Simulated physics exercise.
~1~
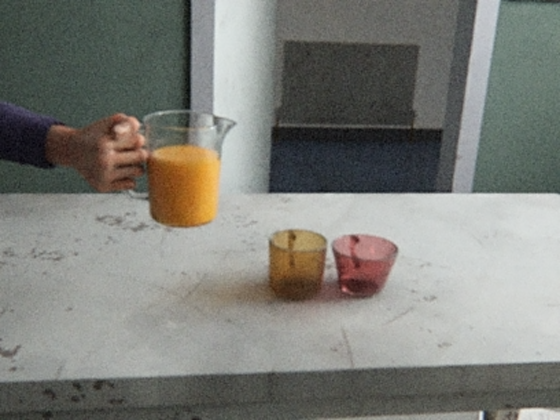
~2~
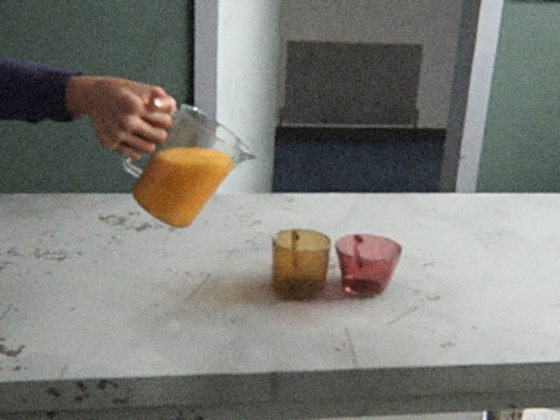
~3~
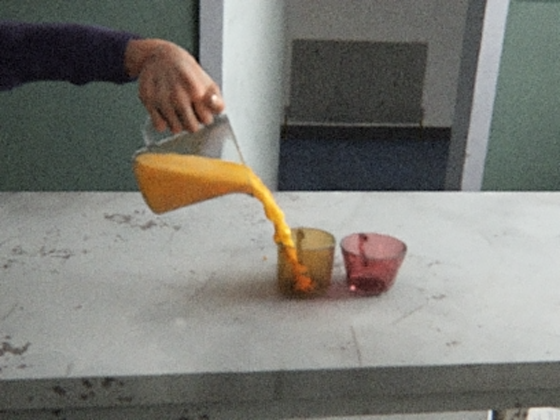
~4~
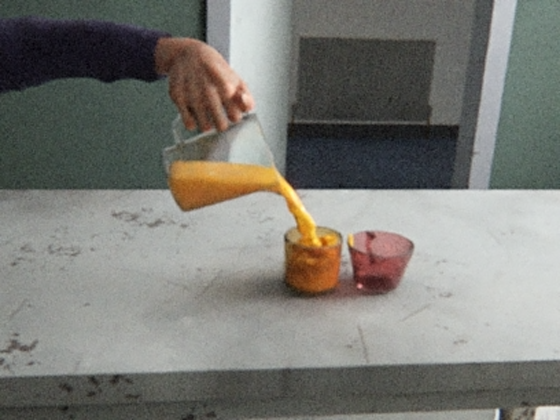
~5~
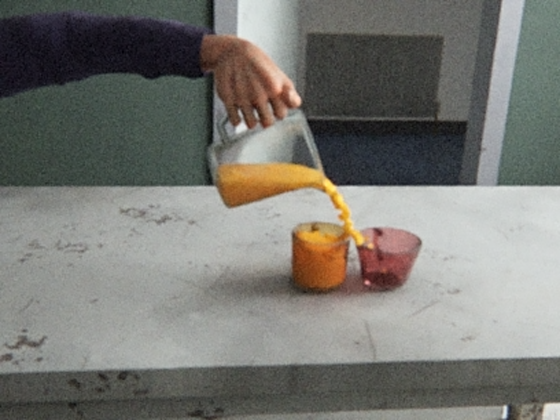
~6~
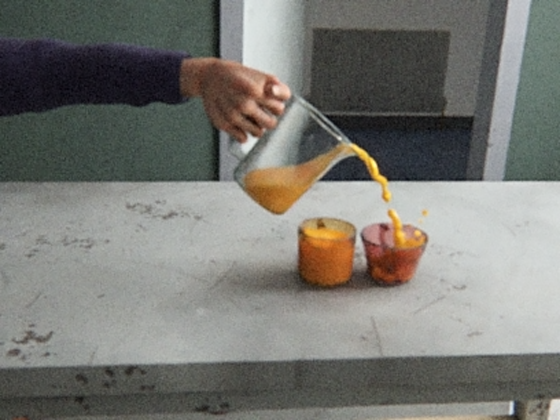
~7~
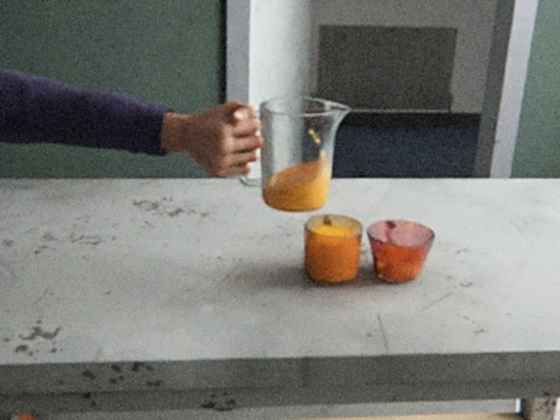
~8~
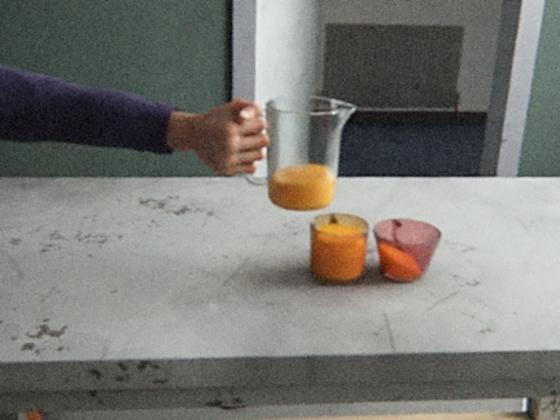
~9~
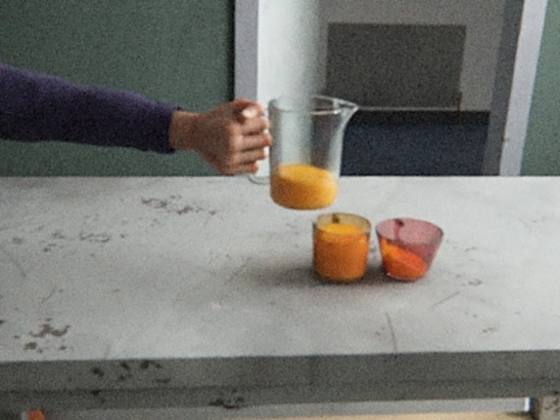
Orange juice streamed from a clear pitcher as a hand tipped it to the right over a yellowish cup, then moved across to a pink one, before levelling it with some juice left, the left cup looking much fuller than the right.
